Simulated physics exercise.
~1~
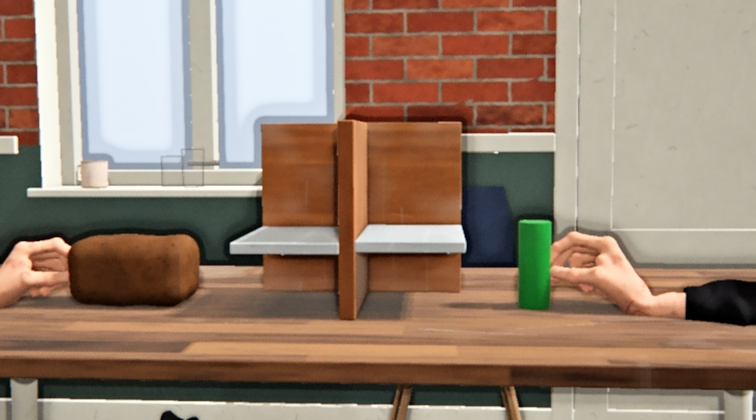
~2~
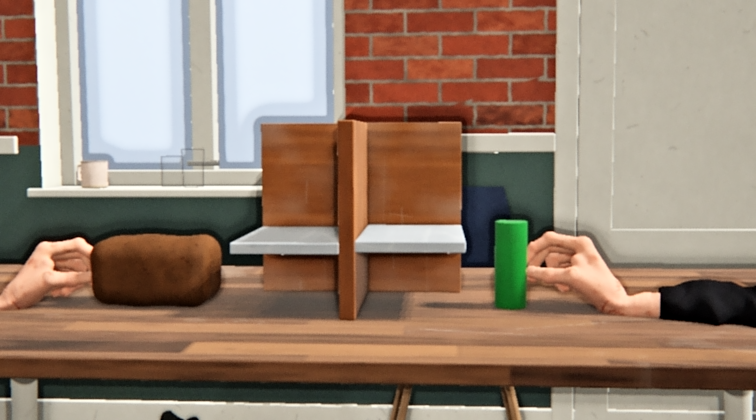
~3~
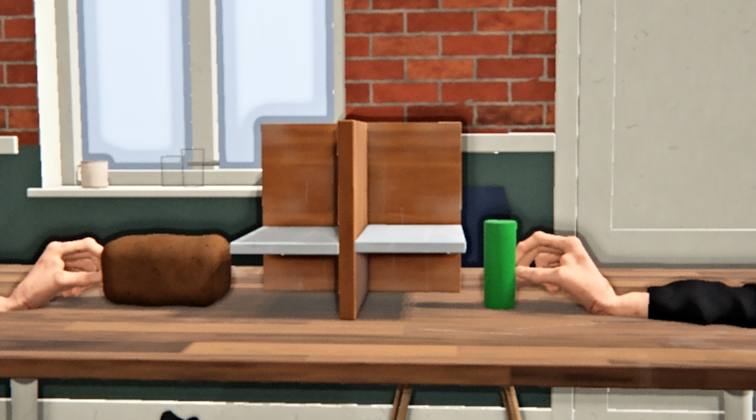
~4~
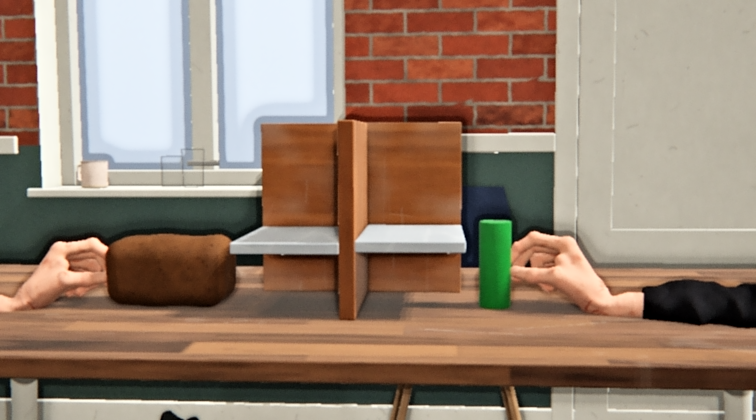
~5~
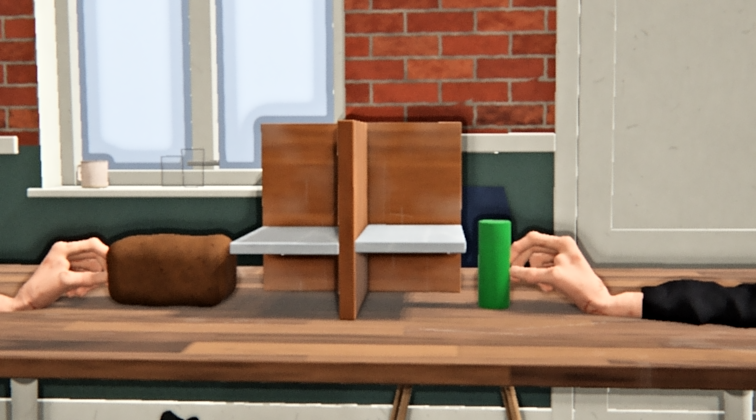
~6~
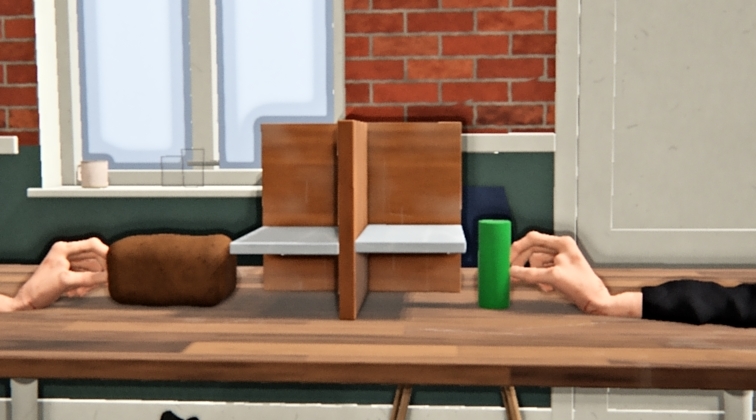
Two hands sliding a brown loaf and a green candle a short way inward toward a low wooden rack, then staying still.
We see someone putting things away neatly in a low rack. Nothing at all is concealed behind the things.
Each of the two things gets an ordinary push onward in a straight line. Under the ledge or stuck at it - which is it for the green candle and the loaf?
Green candle: Not enough clearance, loaf: Not enough clearance.
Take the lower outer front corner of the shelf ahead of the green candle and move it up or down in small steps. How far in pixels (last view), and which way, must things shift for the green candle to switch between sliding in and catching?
Shift: Approx. 24 px, direction up.
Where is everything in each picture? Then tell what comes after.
Hands sliding the things forward; green candle (535, 264); loaf (135, 270); shelf (355, 214), in the first frame.
Hands sliding the things forward; loaf (157, 270); shelf (355, 214), in the second frame.
Hands sliding the things forward; green candle (500, 264); shelf (355, 214), in the third frame.
Hands sliding the things forward; loaf (172, 270); shelf (355, 214), in the fourth frame.
Hands sliding the things forward; green candle (494, 264); shelf (355, 214), in the fifth frame.
Hands sliding the things forward; green candle (494, 264); loaf (173, 270); shelf (355, 214), in the sixth frame.
Then, 0.28 s after the last picture, green candle sliding up to the opening near (478, 264); loaf sliding up to the opening near (188, 270).
At rest, the green candle is too tall, near (479, 264); the loaf is too tall, near (188, 270).
